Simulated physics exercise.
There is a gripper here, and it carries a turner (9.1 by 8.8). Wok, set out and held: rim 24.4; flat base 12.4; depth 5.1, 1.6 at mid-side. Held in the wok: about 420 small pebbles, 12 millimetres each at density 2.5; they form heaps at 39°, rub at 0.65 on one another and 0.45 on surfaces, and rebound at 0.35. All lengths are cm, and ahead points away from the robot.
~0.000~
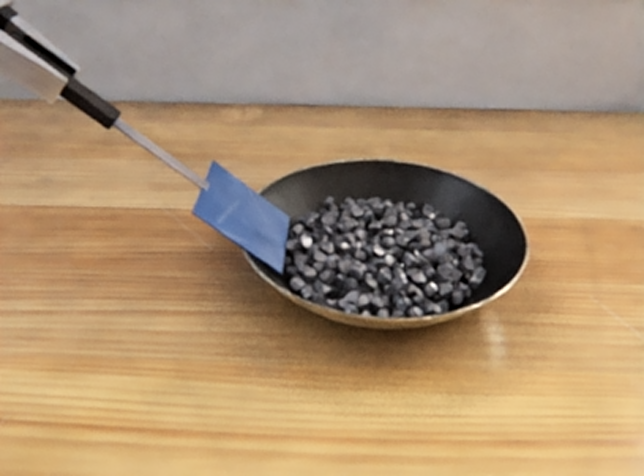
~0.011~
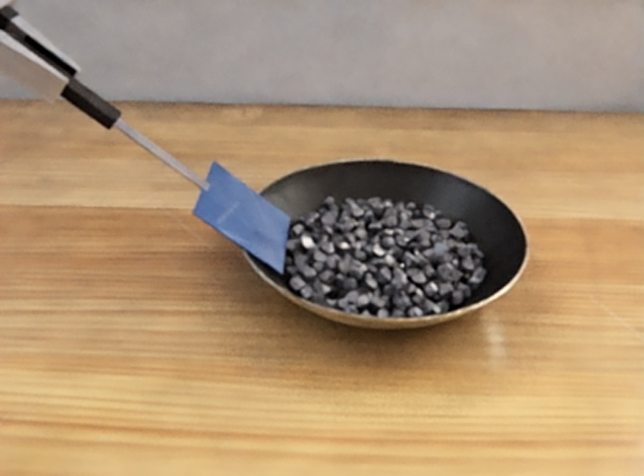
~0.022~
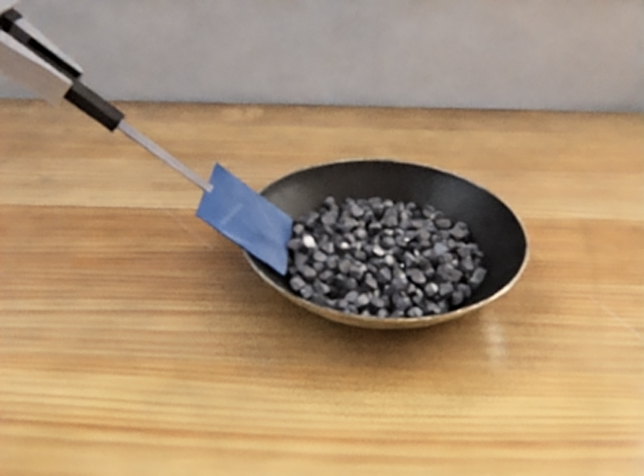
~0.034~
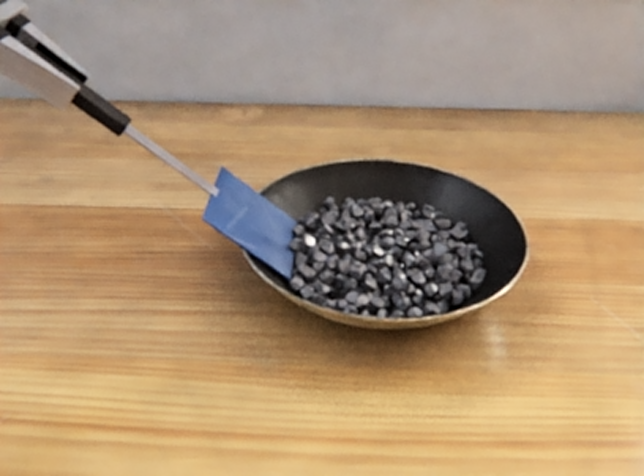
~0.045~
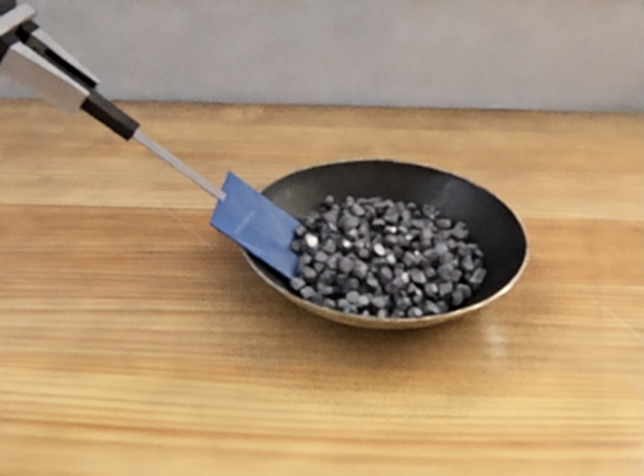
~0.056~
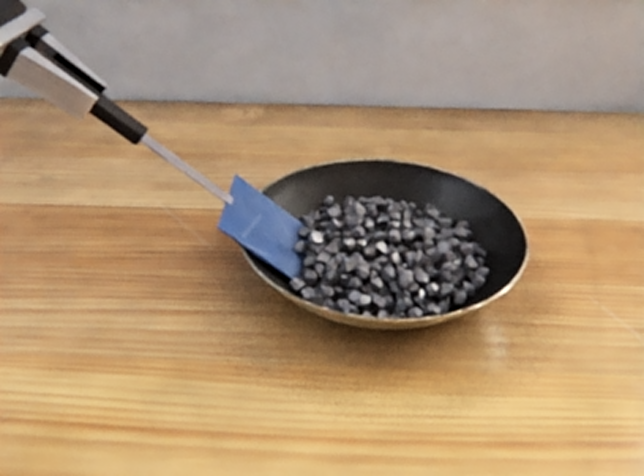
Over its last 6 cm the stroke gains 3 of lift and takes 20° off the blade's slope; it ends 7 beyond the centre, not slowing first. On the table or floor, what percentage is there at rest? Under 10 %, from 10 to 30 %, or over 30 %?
From 10 to 30 %.
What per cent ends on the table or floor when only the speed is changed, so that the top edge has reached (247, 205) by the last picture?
I'd say around 40 per cent.
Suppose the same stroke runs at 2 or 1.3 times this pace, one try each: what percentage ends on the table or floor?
Estimates, in order: 35 % and 25 %.
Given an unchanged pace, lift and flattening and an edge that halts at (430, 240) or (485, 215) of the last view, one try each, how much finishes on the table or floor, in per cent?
Respectively some 5 and 55 percent end on the table or floor.
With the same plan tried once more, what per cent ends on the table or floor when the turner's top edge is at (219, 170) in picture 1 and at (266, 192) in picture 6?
Near 45 in a hundred.
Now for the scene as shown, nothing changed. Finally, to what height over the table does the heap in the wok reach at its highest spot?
About 7.0 centimetres.
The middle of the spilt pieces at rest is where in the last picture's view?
At about (563, 283) in the last picture.
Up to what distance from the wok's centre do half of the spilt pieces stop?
It works out to near 18 cm.
After 0.15 s, sloping 41°, highest piece 6 above the table; 423 in the wok.
After 0.24 s, sloping 33°, highest piece 8 above the table; 409 in the wok, 14 on the blade or in flight.
After 0.49 s, sloping 21°, highest piece 7 above the table; 331 in the wok, 90 on the table or floor, 2 on the blade or in flight.
After 1.54 s, sloping 21°, highest piece 7 above the table; 330 in the wok, 93 on the table or floor.
In the end, 330 in the wok, 93 on the table or floor. That is 22 % on the table or floor.
